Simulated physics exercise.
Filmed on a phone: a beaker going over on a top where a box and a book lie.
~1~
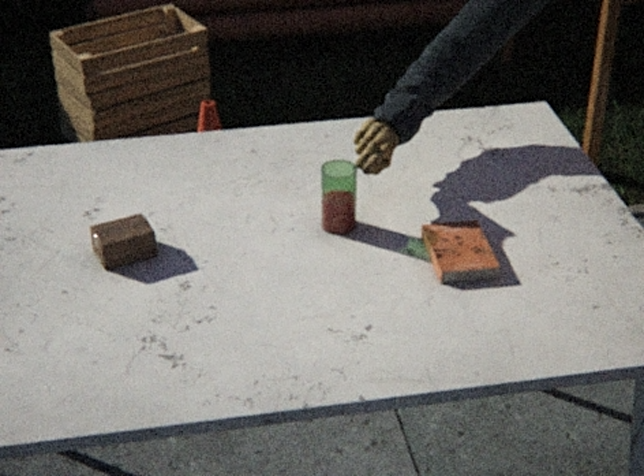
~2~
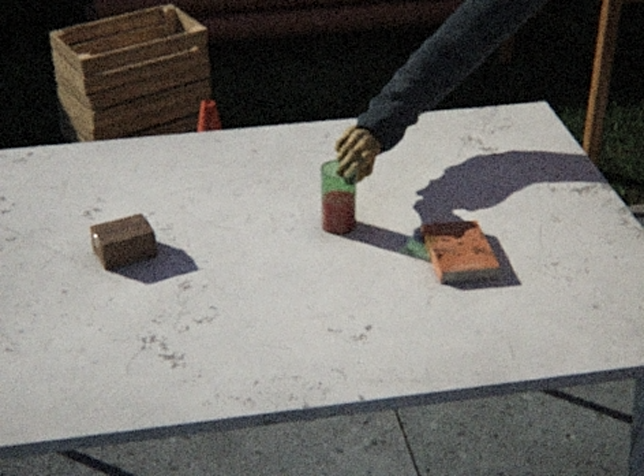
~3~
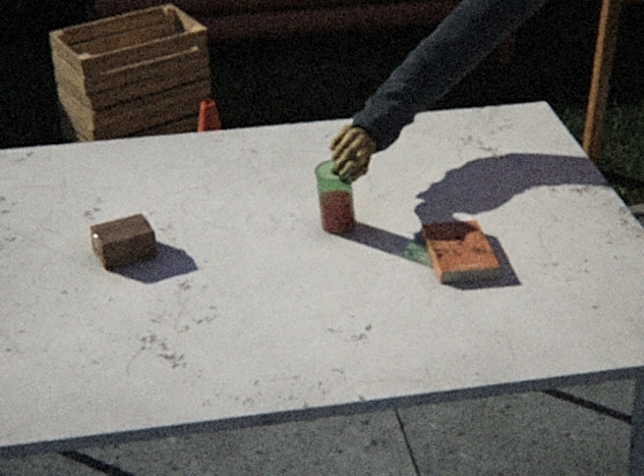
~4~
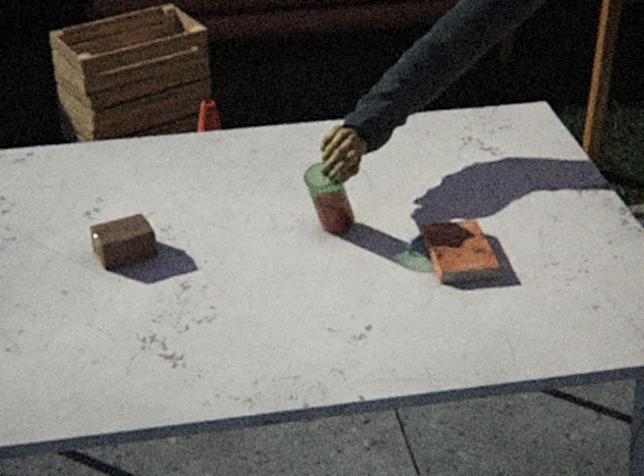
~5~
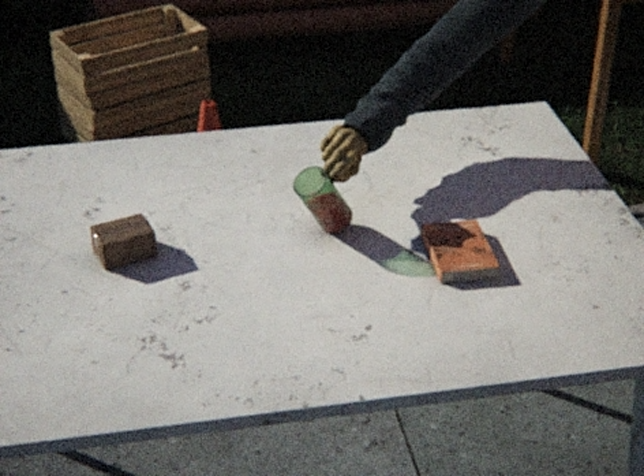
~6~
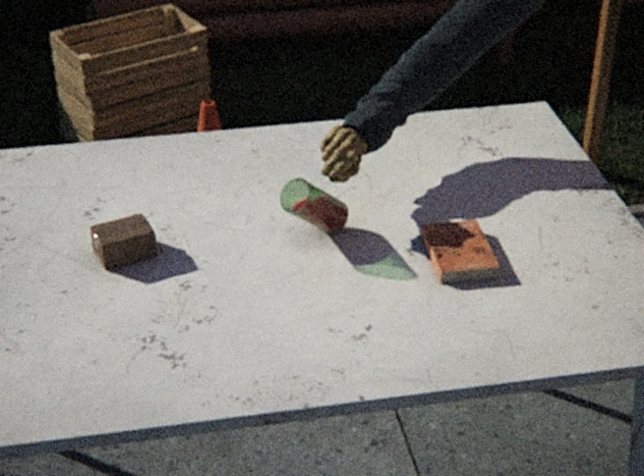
A dark-sleeved arm with a tan hand reaches in from the upper right over a pale, scuffed tabletop, seen from above by a still camera. A green beaker about half full of red liquid stands near the middle, a brown box to the left, an orange book to the right, a wooden crate and orange cone behind. The hand nudges the beaker's top, and it leans steeply left.
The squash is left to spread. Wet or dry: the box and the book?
The box is reached and the book escapes.
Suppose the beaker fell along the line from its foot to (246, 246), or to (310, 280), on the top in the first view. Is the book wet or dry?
In the first try it escapes; in the second it remains untouched.
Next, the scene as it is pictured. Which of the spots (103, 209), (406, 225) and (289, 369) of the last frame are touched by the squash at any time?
First clear of it, second clear of it, third dry.
Next, the puddle covers about as much as a tray; the box is in it; the book is clear of it.
After that, the puddle covers about as much as a big tray; the box is in it; the book is clear of it.
Finally, the puddle covers about as much as a big tray; the box is in it; the book is clear of it.
